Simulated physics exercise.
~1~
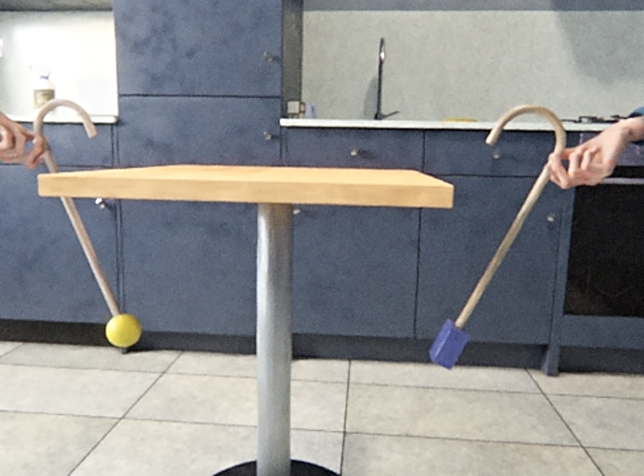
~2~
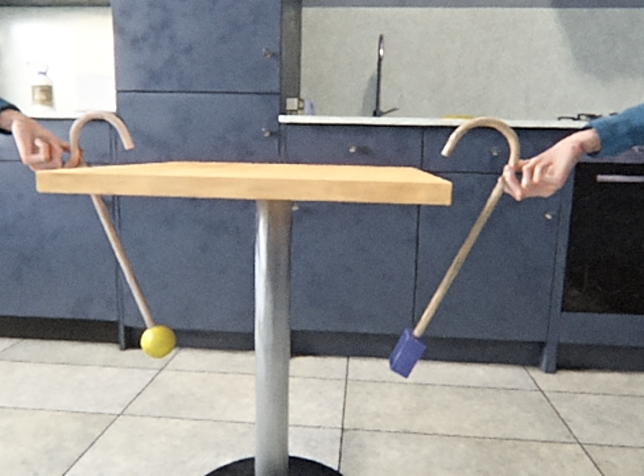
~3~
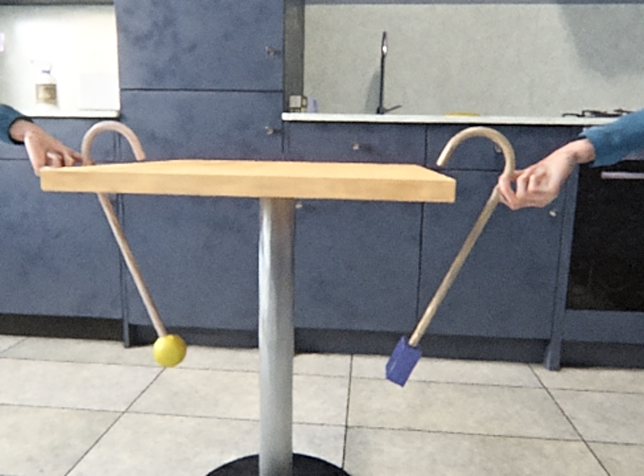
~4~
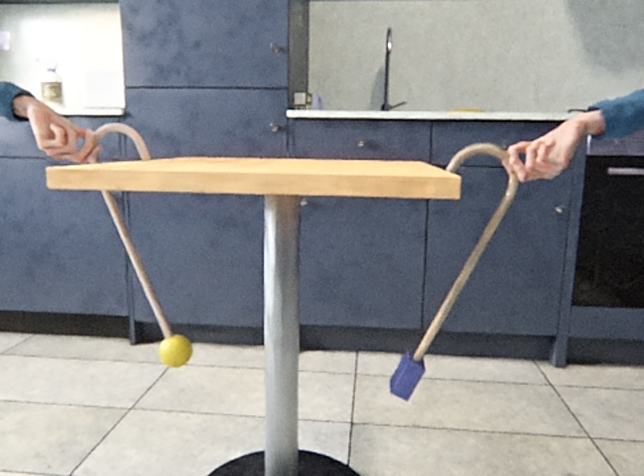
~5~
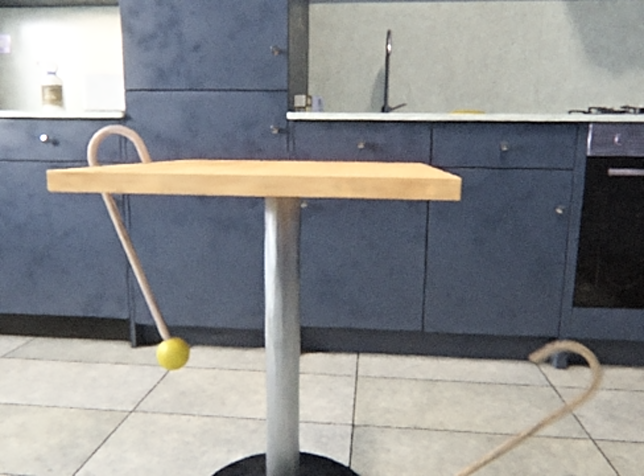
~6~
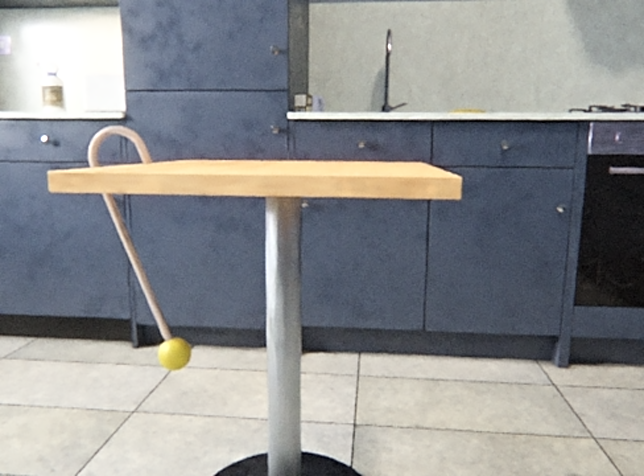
Two hooked wooden handles, one ending in a blue block-like head on the right and the other in a round yellow end on the left, are carried by hands toward opposite edges of a wooden table. The slightly swaying view faces the table from the front, in a kitchen with dark blue cabinets and a pale tiled floor. The hands bring both hooks to the tabletop, their shafts slanting inward beneath it. Both hands then let go and withdraw. The blue-ended handle slips off, tilting as it falls out of view, while the yellow-ended one stays hanging still from the left edge.
